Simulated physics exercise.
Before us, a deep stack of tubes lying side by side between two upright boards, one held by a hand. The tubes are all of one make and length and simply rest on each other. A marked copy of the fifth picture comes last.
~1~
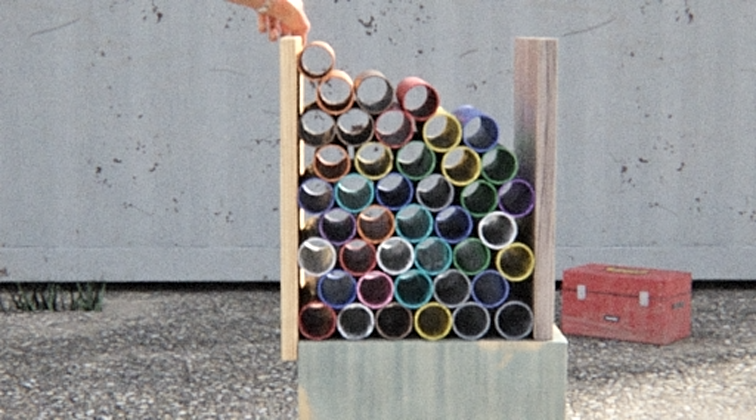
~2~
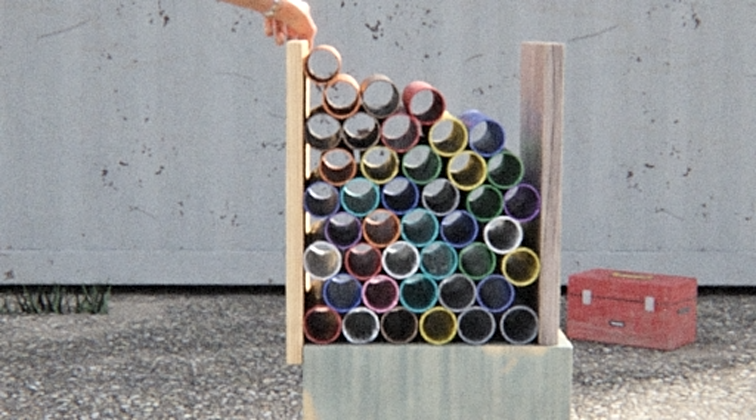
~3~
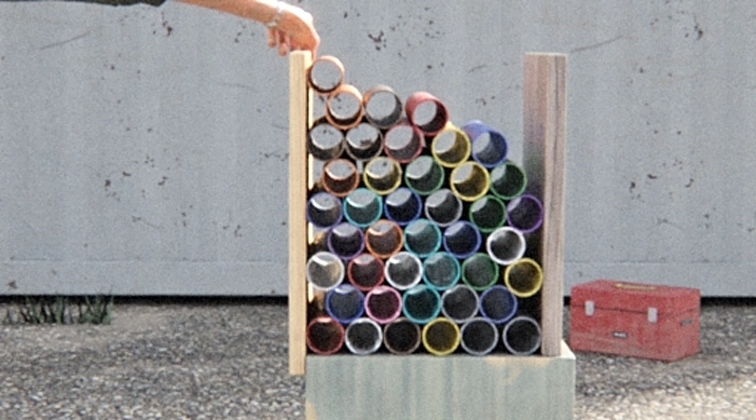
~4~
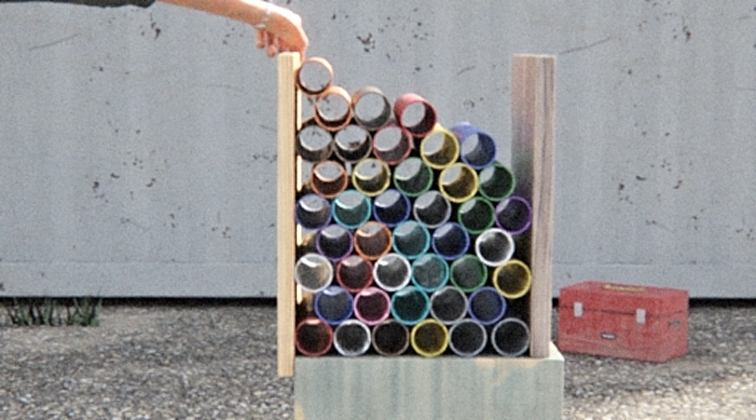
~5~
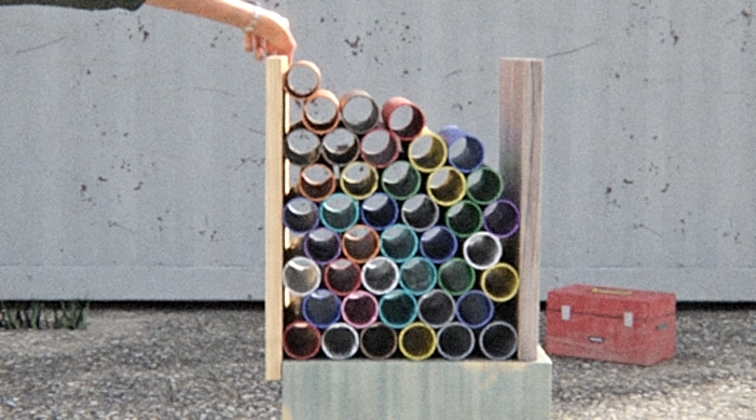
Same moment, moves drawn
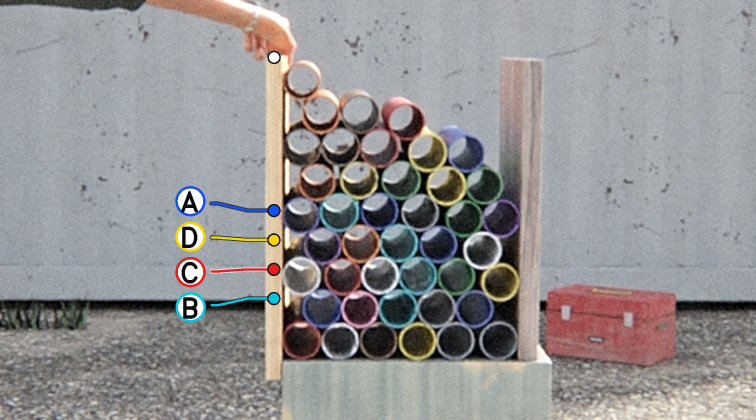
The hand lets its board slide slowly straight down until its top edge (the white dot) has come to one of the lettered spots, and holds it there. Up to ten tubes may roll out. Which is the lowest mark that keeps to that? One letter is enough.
Lower it to B and no more.
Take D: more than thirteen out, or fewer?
It loses fewer than thirteen.
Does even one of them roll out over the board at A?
Yes.
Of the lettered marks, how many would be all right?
Four of them.
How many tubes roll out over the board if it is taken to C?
The count is seven.
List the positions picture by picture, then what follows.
A red tube (317, 321); a grey tube (514, 320); a red tube (358, 257), in the first frame.
A red tube (364, 261); a turquoise tube (438, 260), in the second frame.
A turquoise tube (422, 238); an orange tube (340, 178), in the third frame.
A green tube (413, 177); a red tube (391, 145), in the fourth frame.
A red tube (407, 122); side board (278, 206); a red tube (301, 340), in the fifth frame.
On the copy, A at (274, 211); B at (274, 298); C at (274, 269); D at (274, 240); the white dot at (274, 58).
On B. First, top of the board (282, 156).
Then, top of the board (282, 262).
Finally, top of the board (282, 298), about seven out over the board.
By contrast, A three out over the board; C about seven out over the board; D three out over the board.
